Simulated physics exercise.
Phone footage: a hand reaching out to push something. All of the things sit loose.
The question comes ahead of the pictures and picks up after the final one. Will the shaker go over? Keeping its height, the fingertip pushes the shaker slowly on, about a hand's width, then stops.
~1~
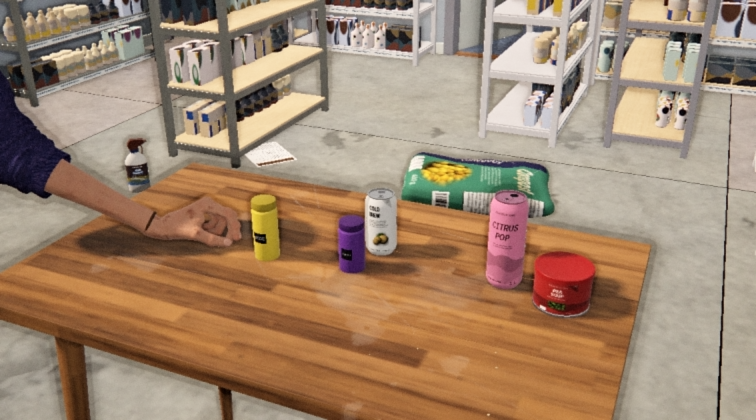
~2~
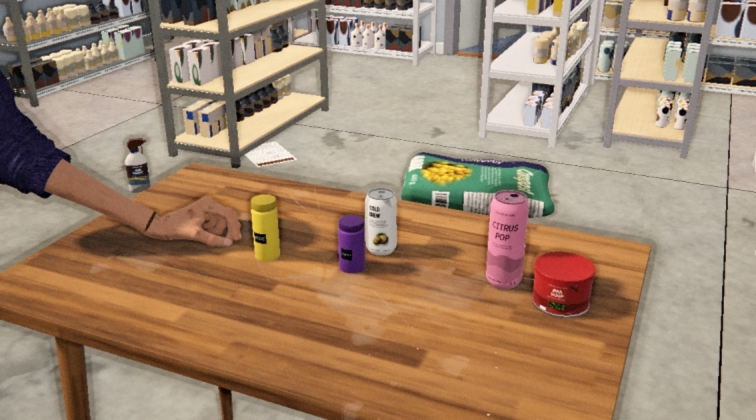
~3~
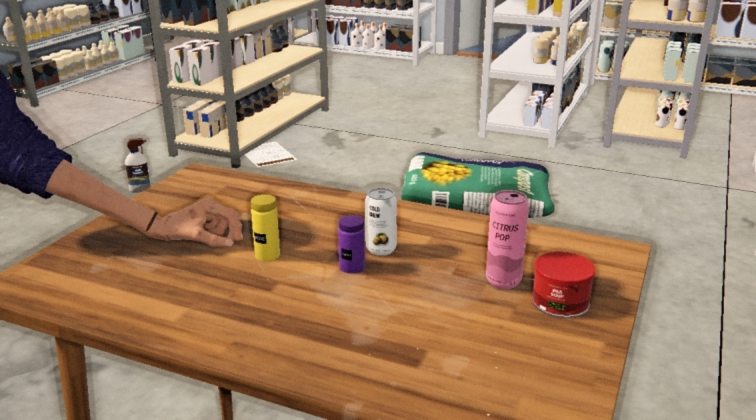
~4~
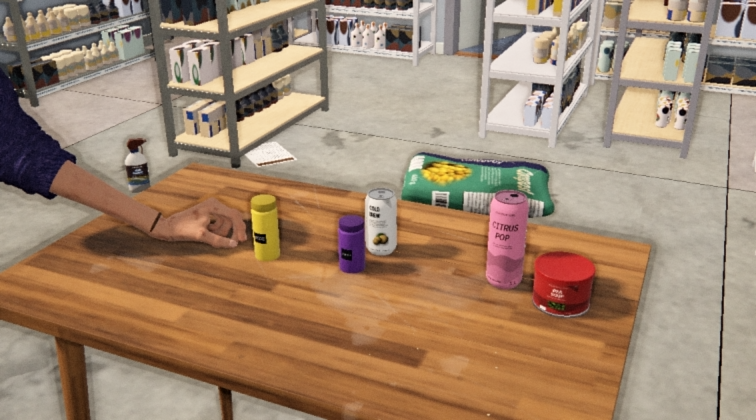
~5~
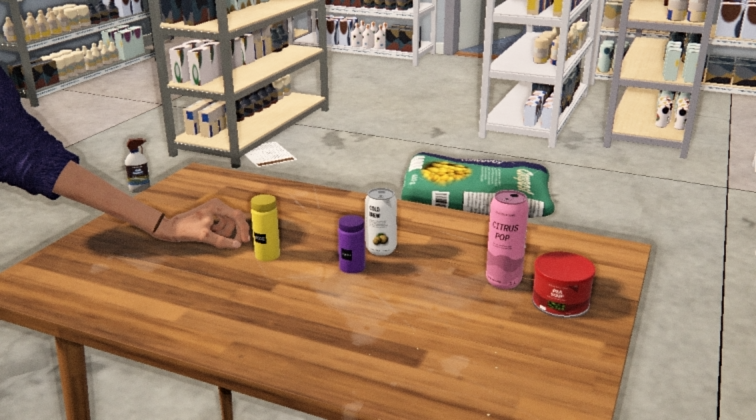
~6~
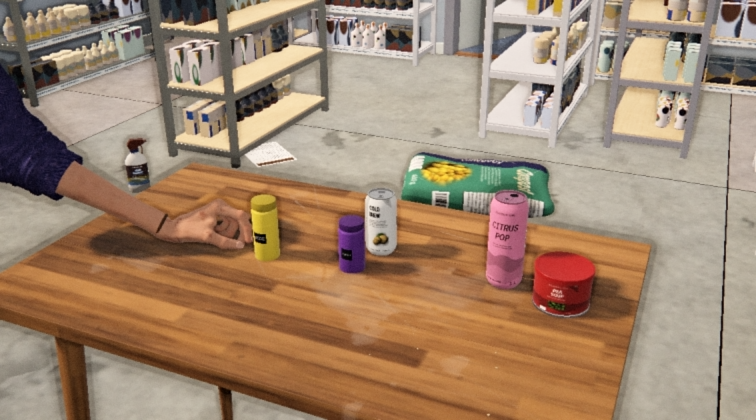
No, it stays on its base.
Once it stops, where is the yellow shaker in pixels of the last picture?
The object finishes roughly at pixel (325, 240).
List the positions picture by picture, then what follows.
Yellow shaker (266, 228), in the first picture.
Yellow shaker (266, 228), in the second picture.
Yellow shaker (266, 228), in the third picture.
Yellow shaker (266, 228), in the fourth picture.
Yellow shaker (266, 228), in the fifth picture.
Yellow shaker (266, 228), in the sixth picture.
Then, 0.30 s on from there, yellow shaker shifted a little near (274, 230).
Then, 0.60 s on from there, yellow shaker shifted about its own width near (291, 233).
Then, 0.90 s on from there, yellow shaker shifted well along near (310, 236).
Then, 1.20 s on from there, yellow shaker shifted well along near (325, 240).
In the end, moved from the start, yellow shaker. At the end, from the last picture's camera, yellow shaker near (325, 240).
